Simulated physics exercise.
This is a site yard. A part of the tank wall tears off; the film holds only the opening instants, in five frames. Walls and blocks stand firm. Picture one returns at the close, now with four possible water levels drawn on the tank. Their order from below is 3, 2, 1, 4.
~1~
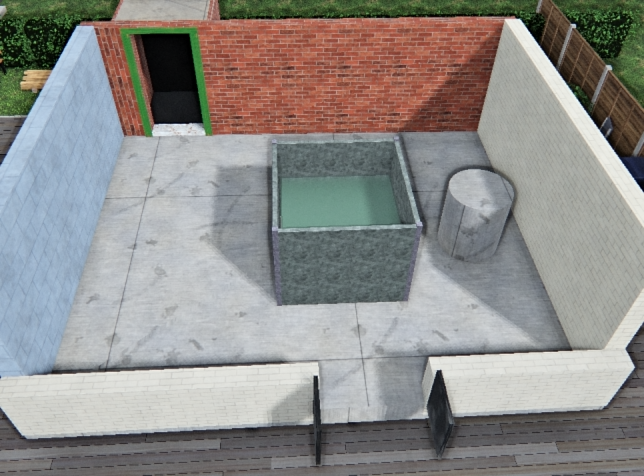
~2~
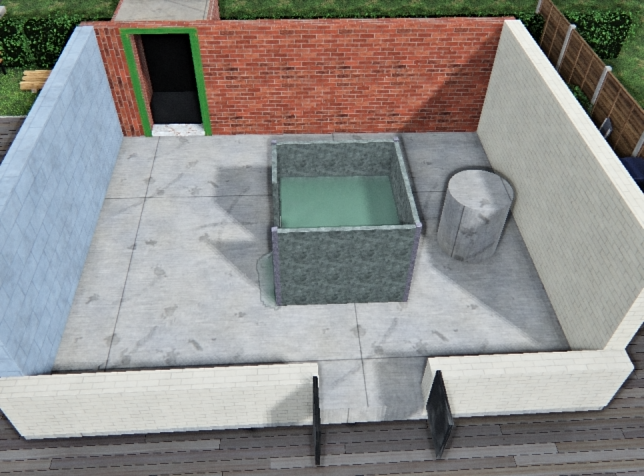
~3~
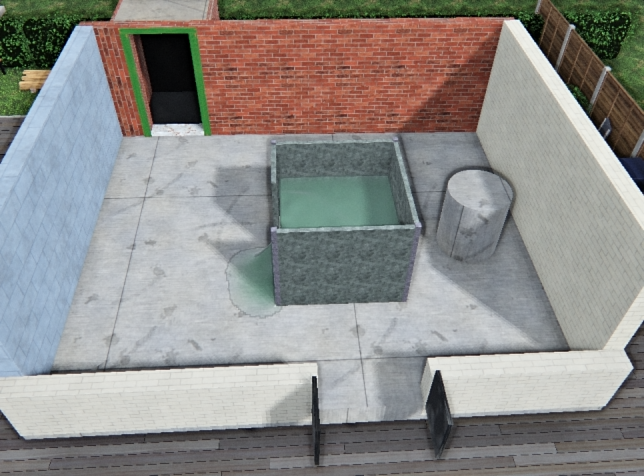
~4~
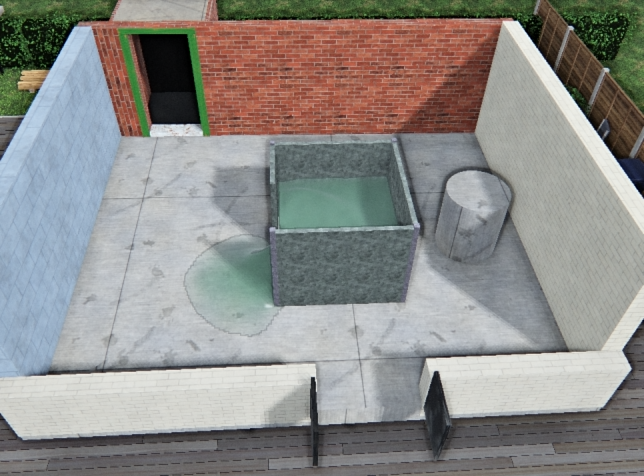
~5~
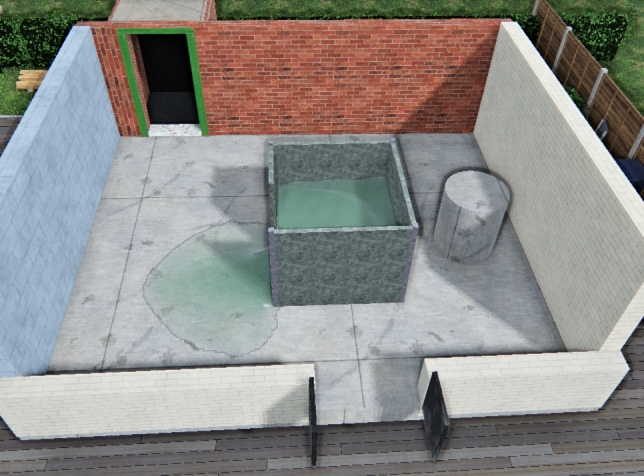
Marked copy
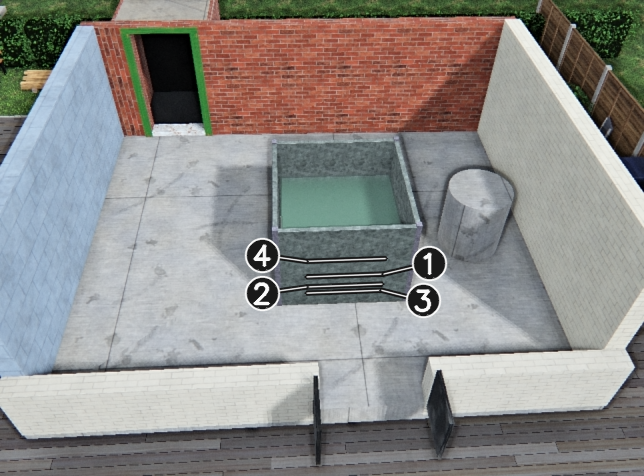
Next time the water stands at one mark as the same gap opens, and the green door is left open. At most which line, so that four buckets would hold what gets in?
Go for 1.
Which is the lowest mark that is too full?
That is mark 4.
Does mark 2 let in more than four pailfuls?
No, that is safe.
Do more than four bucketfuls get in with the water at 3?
No.
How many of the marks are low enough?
Three of them.
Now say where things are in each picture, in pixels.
Water in the tank at rest, its middle at (339, 214); foot of the green doorway at (179, 136); open gate at (374, 357).
Water covers 1 % of the ground and shows as far out as (280, 276).
Water covers 2 % of the ground and shows as far out as (241, 256).
Water covers 5 % of the ground and shows as far out as (194, 270).
Water covers 10 % of the ground and shows as far out as (152, 296).
On the marked copy, 1 at (345, 275); 2 at (344, 285); 3 at (344, 291); 4 at (346, 259); from the bottom up 3, 2, 1, 4.
Choosing 1, a bucket or two gets in.
Choosing 2, nothing gets over.
Choosing 3, nothing gets over.
Choosing 4, about 12 bucketfuls get in.
